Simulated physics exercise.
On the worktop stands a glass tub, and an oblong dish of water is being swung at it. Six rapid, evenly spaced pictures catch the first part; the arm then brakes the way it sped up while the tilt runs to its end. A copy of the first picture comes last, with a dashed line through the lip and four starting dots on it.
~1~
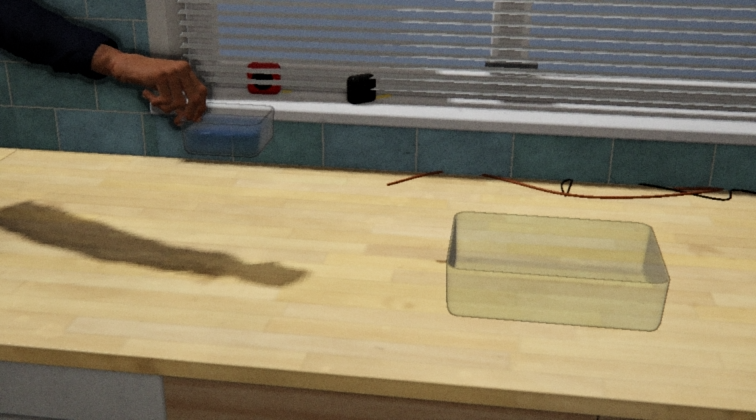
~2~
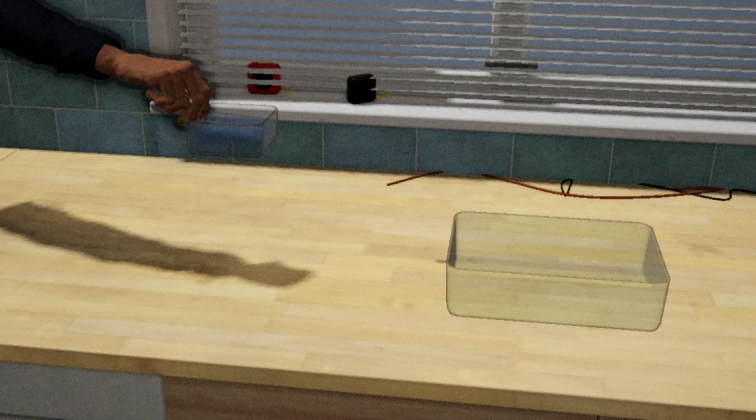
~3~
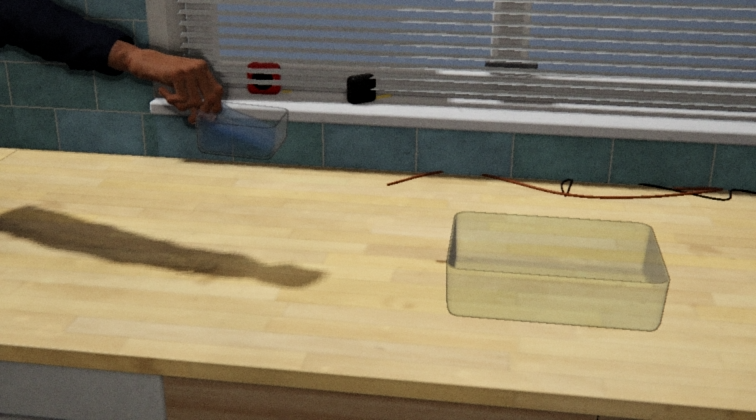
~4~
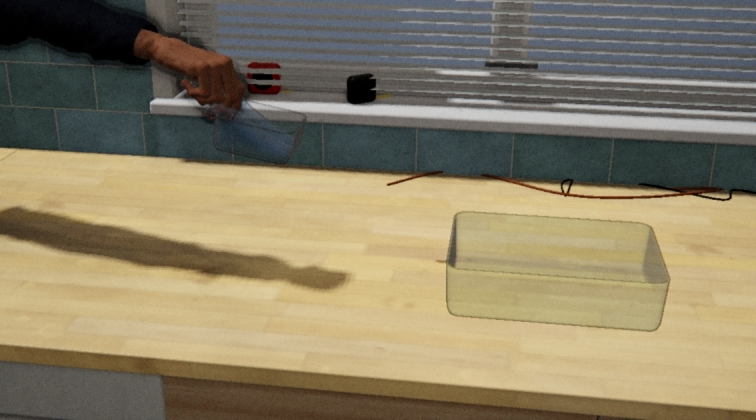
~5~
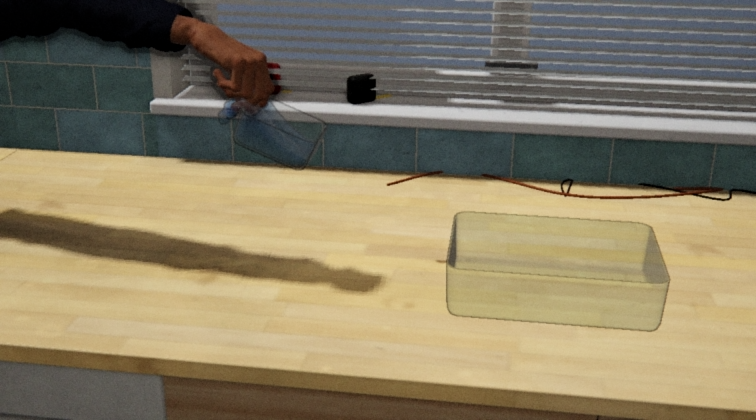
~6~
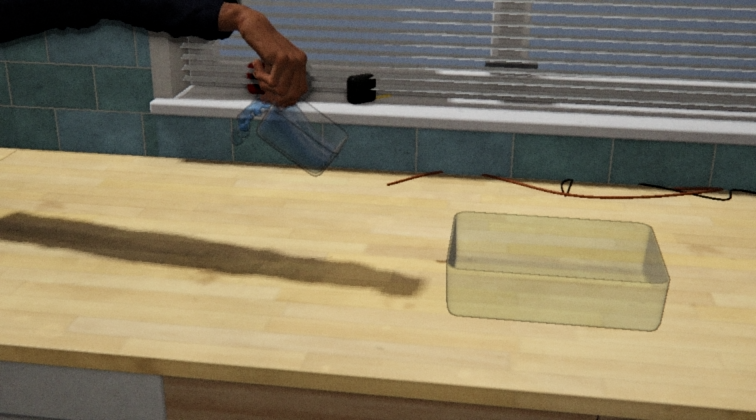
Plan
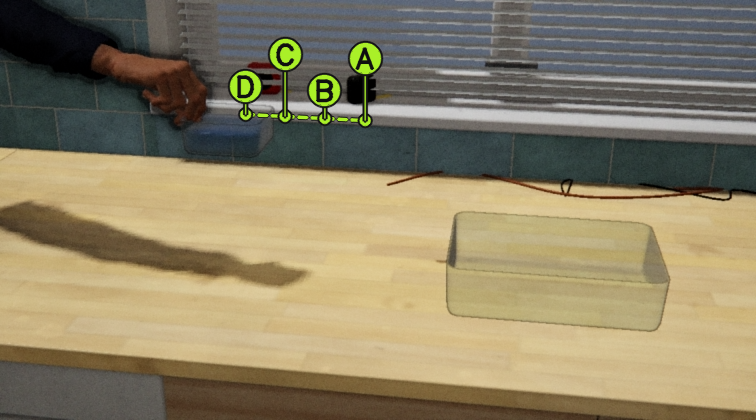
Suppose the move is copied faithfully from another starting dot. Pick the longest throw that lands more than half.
D.
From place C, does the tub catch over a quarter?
Yes, it does.
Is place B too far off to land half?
No, that is safe.
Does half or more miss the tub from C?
No, not at all.
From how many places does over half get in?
All of the four.
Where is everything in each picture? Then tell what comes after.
In the first frame, upright, lip at (265, 115); tub from (446, 312) to (660, 329); nothing has left yet.
In the second frame, upright, lip at (269, 115); nothing has left yet.
In the third frame, tipped about 3°, lip at (280, 118); water is over the rim, down to (212, 110).
In the fourth frame, tipped about 11°, lip at (299, 124); water is over the rim, down to (216, 109).
In the fifth frame, tipped about 22°, lip at (321, 133); water is over the rim, down to (226, 119).
In the sixth frame, tipped about 35°, lip at (343, 143); water is over the rim, down to (240, 139).
In lime, A at (365, 120); B at (324, 118); C at (285, 116); D at (245, 114).
Choosing A, about 84 % lands in the tub, 14 % falls short.
Choosing B, about 70 % lands in the tub, 14 % falls short and 15 % goes beside or beyond.
Choosing C, about 66 % lands in the tub, 20 % falls short and 14 % goes beside or beyond.
Choosing D, about 62 % lands in the tub, 28 % falls short and 10 % goes beside or beyond.
